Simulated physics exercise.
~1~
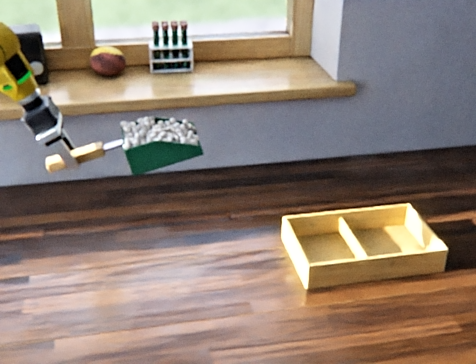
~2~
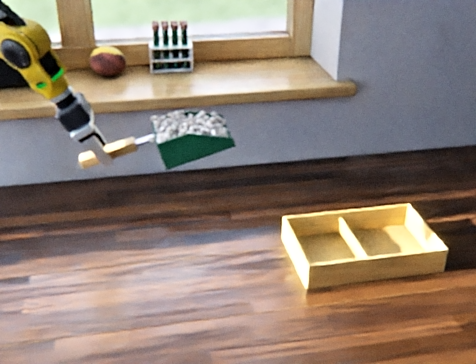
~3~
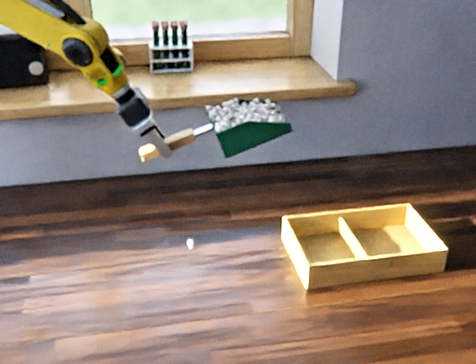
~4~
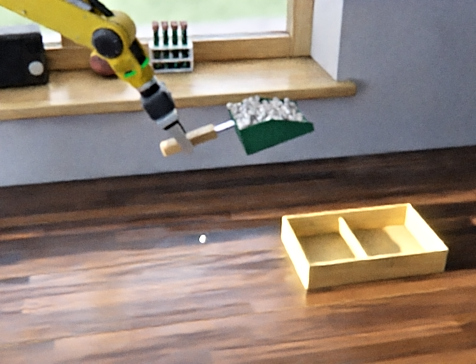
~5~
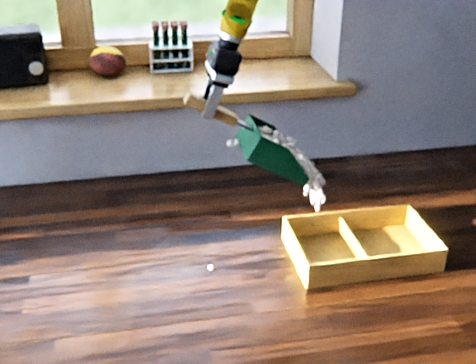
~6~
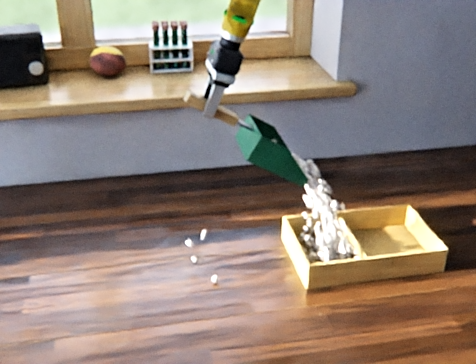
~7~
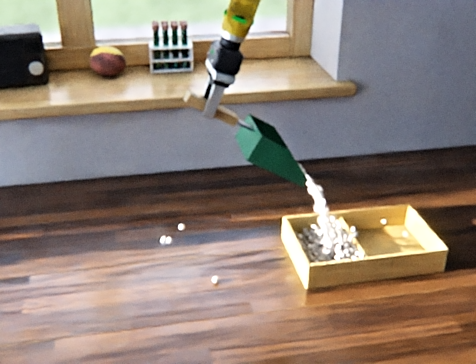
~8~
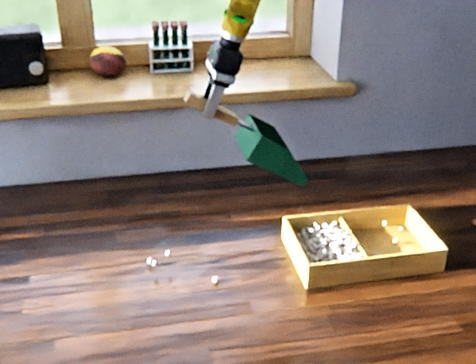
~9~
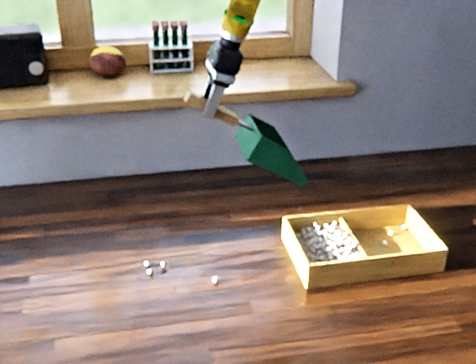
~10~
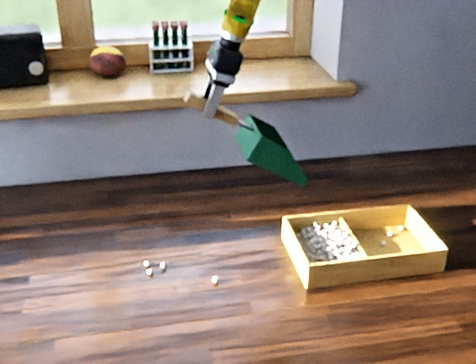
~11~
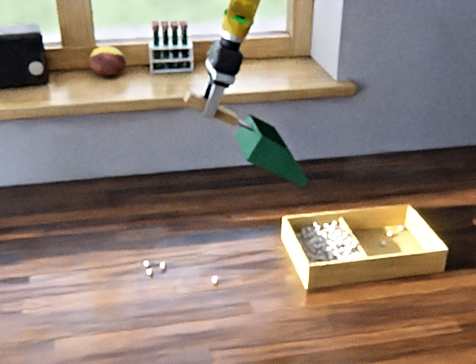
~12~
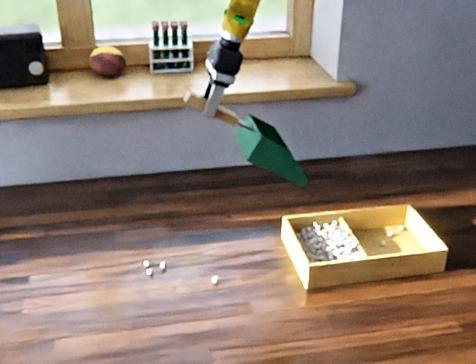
On a dark wooden tabletop beside a window, a yellow robot arm holds a green scoop heaped with small whitish beads, left of an open wooden box with two compartments. The arm carries the scoop to the right, and a stray bead drops onto the table. Nearing the box, it tips the scoop forward, and beads stream over the lip into the left compartment while a few more scatter on the tabletop. The flow thins until the scoop looks empty. Finally the arm holds still, with a pile in the left compartment, several beads in the right and four on the table.
